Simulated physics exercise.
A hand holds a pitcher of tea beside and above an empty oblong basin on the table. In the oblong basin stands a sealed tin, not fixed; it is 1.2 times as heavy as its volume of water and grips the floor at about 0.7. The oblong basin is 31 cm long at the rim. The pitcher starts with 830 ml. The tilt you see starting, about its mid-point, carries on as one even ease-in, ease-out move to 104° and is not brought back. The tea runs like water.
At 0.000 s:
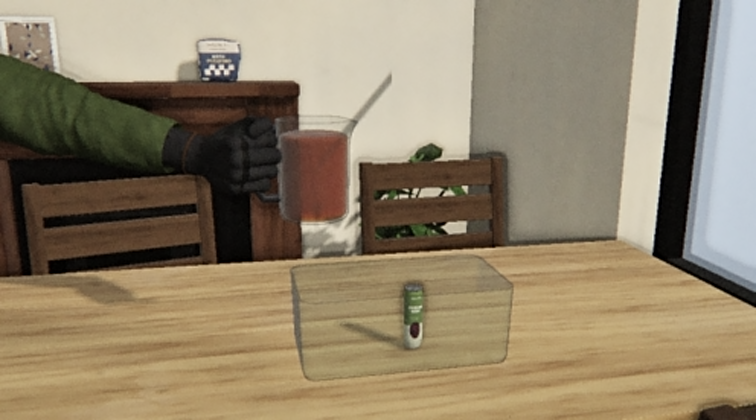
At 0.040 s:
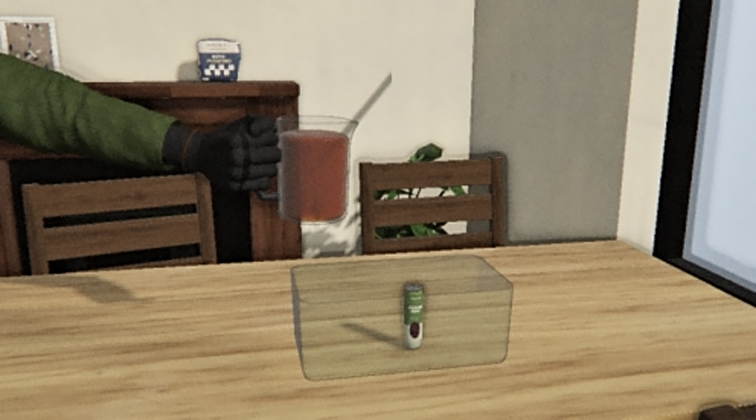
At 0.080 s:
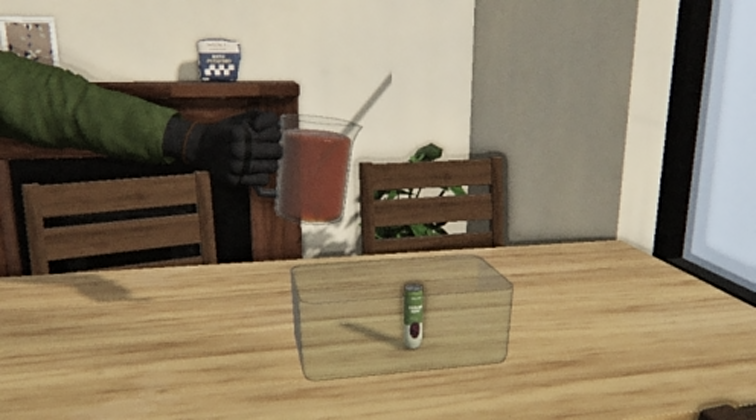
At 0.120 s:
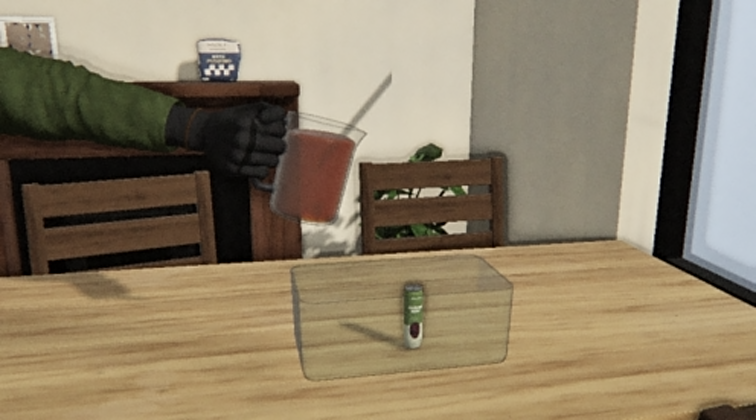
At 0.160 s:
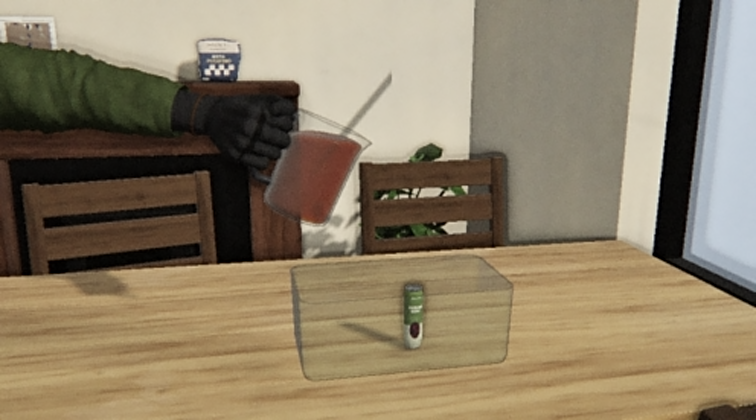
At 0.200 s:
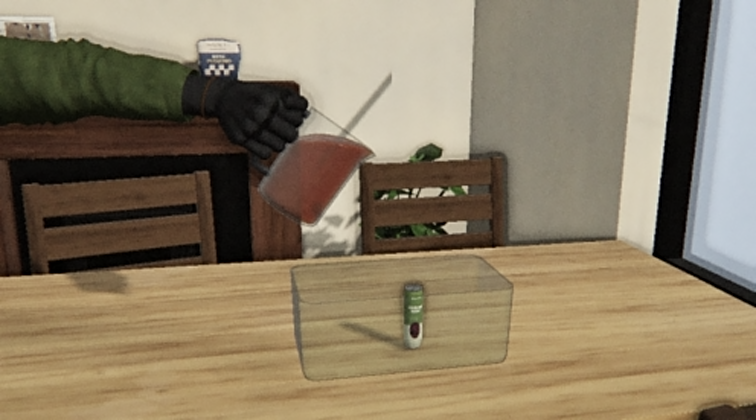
A green-sleeved arm in a black glove reaches in from the left of a dining room, seen from slightly above a pale wooden table, holding a clear pitcher of reddish tea. A clear oblong basin sits below, a small green-and-white tin visible at it, with dark chairs and a cabinet behind. The hand rises slightly and tilts the pitcher rightward, slowly then faster, while the camera stays still.
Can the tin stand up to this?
It topples.
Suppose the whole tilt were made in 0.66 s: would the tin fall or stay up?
Then it falls.
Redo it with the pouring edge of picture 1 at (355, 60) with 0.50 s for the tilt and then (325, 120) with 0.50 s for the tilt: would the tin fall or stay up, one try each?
First it stays up; then it topples.
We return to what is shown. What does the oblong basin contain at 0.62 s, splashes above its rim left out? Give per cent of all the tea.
About 54 per cent.
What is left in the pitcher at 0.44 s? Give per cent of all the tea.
Near 62 in a hundred.
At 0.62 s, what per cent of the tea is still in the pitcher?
Near 22 in a hundred.
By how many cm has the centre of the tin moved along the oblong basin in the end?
About 6.5 cm.
Then, 0.44 s in, the tilt is 100° and 61 per cent is still to pour; the tin stands where it began.
Then, 0.62 s in, the tilt is 104° and 23 per cent is still to pour; the tin stands where it began.
Then, 0.80 s in, the tilt is 104° and 6 per cent is still to pour; the tin stands where it began.
Then, 1.00 s in, the tilt is 104° and 1 per cent is still to pour; the tin leans 19°.
Finally, the tin lies on its side.
